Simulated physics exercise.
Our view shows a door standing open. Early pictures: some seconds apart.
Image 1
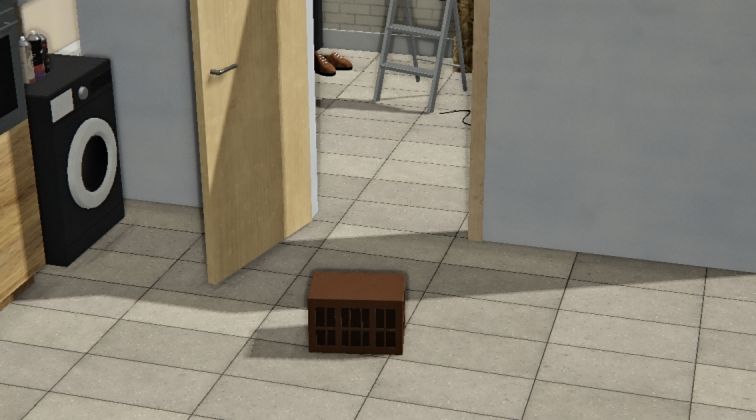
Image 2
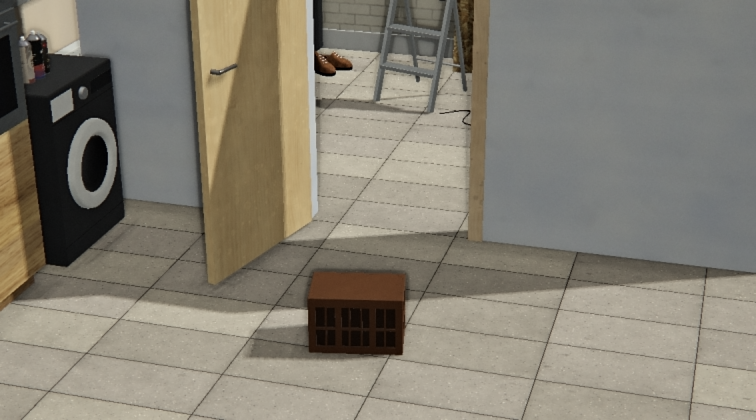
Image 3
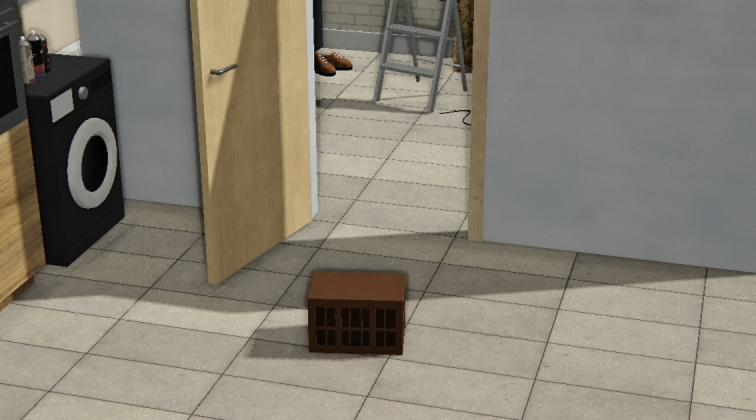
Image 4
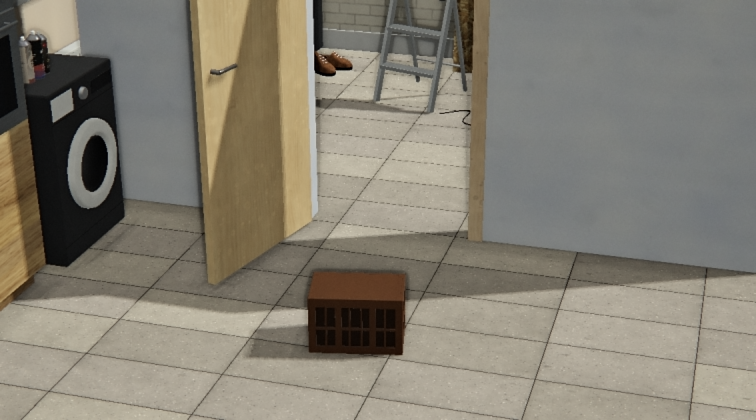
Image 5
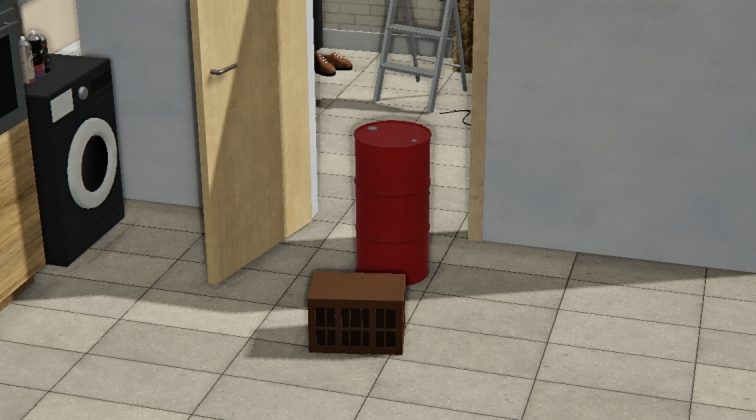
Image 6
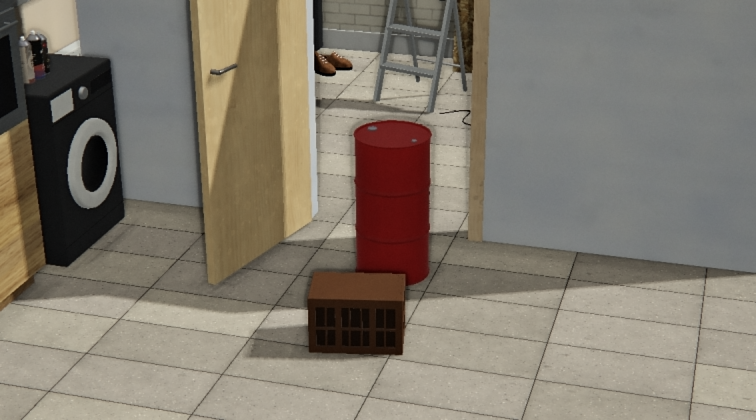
A red drum suddenly appears behind the brown crate beside a still, wide-open door.
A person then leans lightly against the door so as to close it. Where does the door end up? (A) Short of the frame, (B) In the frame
A.
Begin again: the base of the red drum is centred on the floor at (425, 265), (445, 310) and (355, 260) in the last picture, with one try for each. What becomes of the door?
Well, the first time the door halts partway, the second time it completes its swing, and the third time it halts partway.
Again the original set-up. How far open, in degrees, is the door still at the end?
It stays open at around 50°.
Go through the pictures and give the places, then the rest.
Door wide open and still; brown crate (358, 313), in the first picture.
Door wide open and still; brown crate (358, 313), in the second picture.
Door wide open and still; brown crate (358, 313), in the third picture.
Door wide open and still; brown crate (358, 313), in the fourth picture.
Door wide open and still; brown crate (358, 313), in the fifth picture.
Door wide open and still; red drum (393, 203); brown crate (358, 313), in the sixth picture.
Then, 0.90 s past the last view, door 84° open.
Then, 1.40 s past the last view, door 63° open.
Finally, door 51° open; both still in place. Final places as the last picture's camera would see them, red drum near (397, 203).
